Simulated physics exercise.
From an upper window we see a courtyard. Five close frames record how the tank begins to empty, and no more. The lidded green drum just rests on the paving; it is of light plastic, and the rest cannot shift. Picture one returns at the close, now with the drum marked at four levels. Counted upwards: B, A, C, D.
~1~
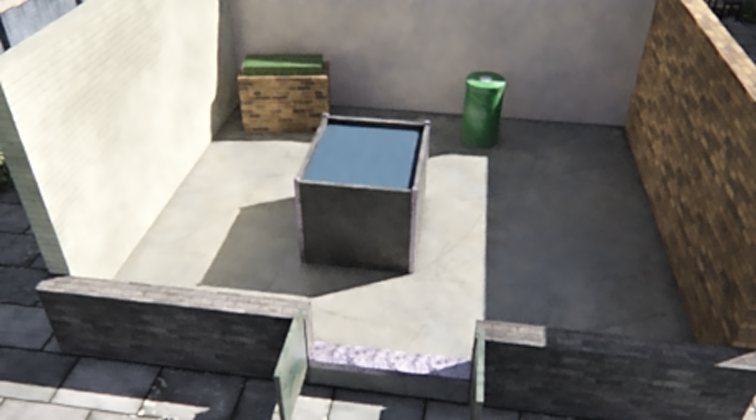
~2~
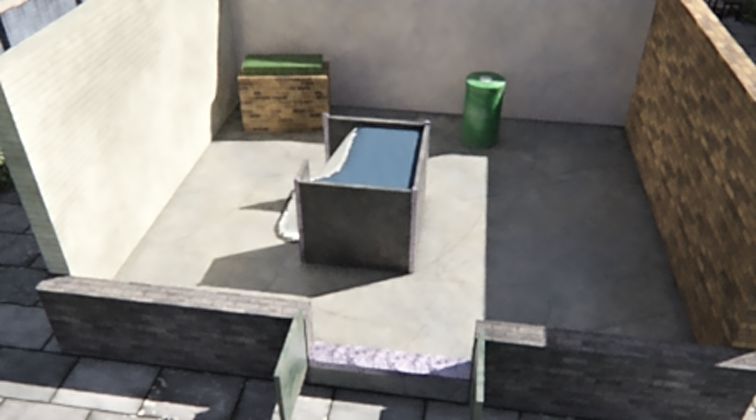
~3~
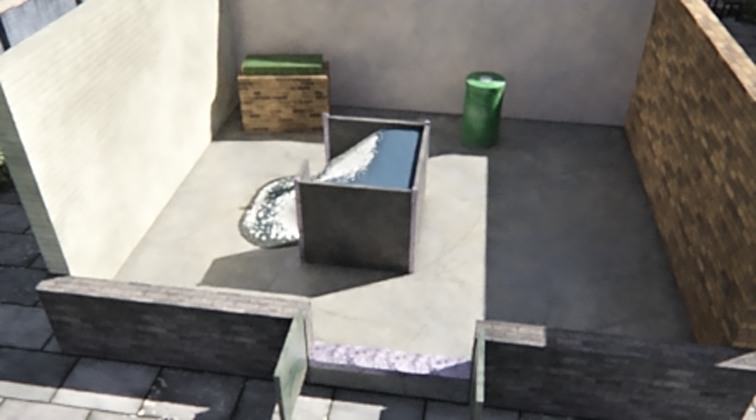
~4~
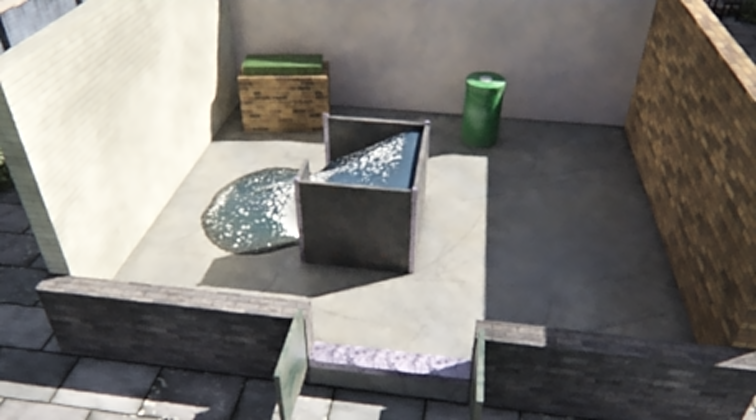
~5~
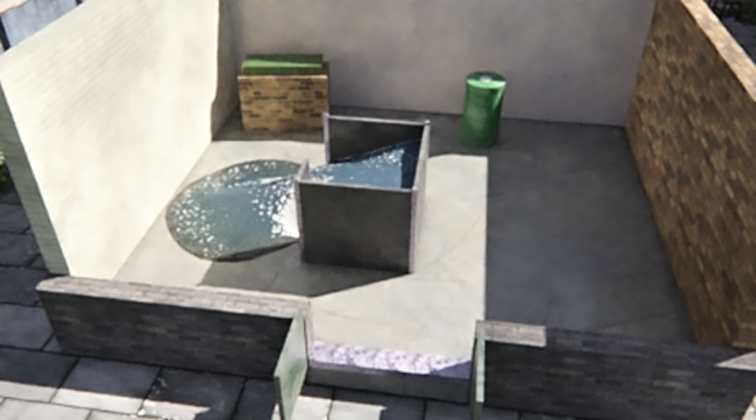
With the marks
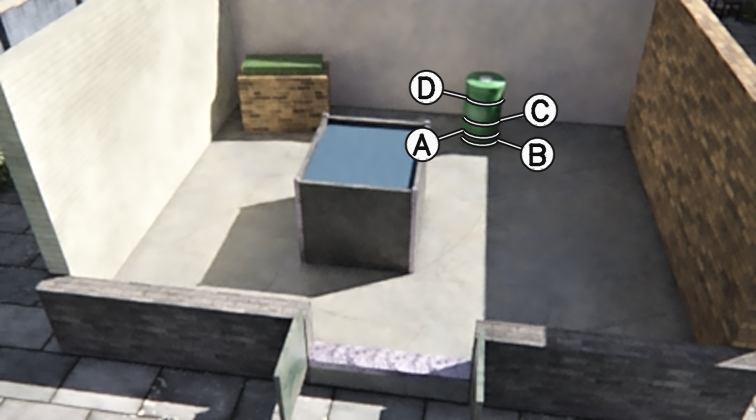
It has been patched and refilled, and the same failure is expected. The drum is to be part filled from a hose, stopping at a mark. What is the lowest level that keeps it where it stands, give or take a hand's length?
The limit is A.
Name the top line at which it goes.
Line B.
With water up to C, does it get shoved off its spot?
No, not at all.
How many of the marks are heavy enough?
Three of the four.
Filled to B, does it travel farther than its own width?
Yes, it does.
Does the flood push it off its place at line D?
No, not at all.
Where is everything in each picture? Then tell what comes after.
The first frame shows lid of the green drum at (486, 80); tank full, its middle at (367, 156); open gate at (392, 314).
In the second frame, 2 % of the ground wet, in view closest to the drum at (298, 189).
In the third frame, 4 % of the ground wet, in view closest to the drum at (298, 178).
In the fourth frame, 7 % of the ground wet, in view closest to the drum at (305, 174).
The fifth frame shows lid of the green drum at (486, 80); 11 % of the ground wet, in view closest to the drum at (298, 175).
On the marked copy, A at (480, 137); B at (479, 145); C at (482, 124); D at (484, 104); from the bottom up B, A, C, D.
With A, it does not move.
With B, it is pushed about twice its own width away.
With C, it does not move.
With D, it does not move.
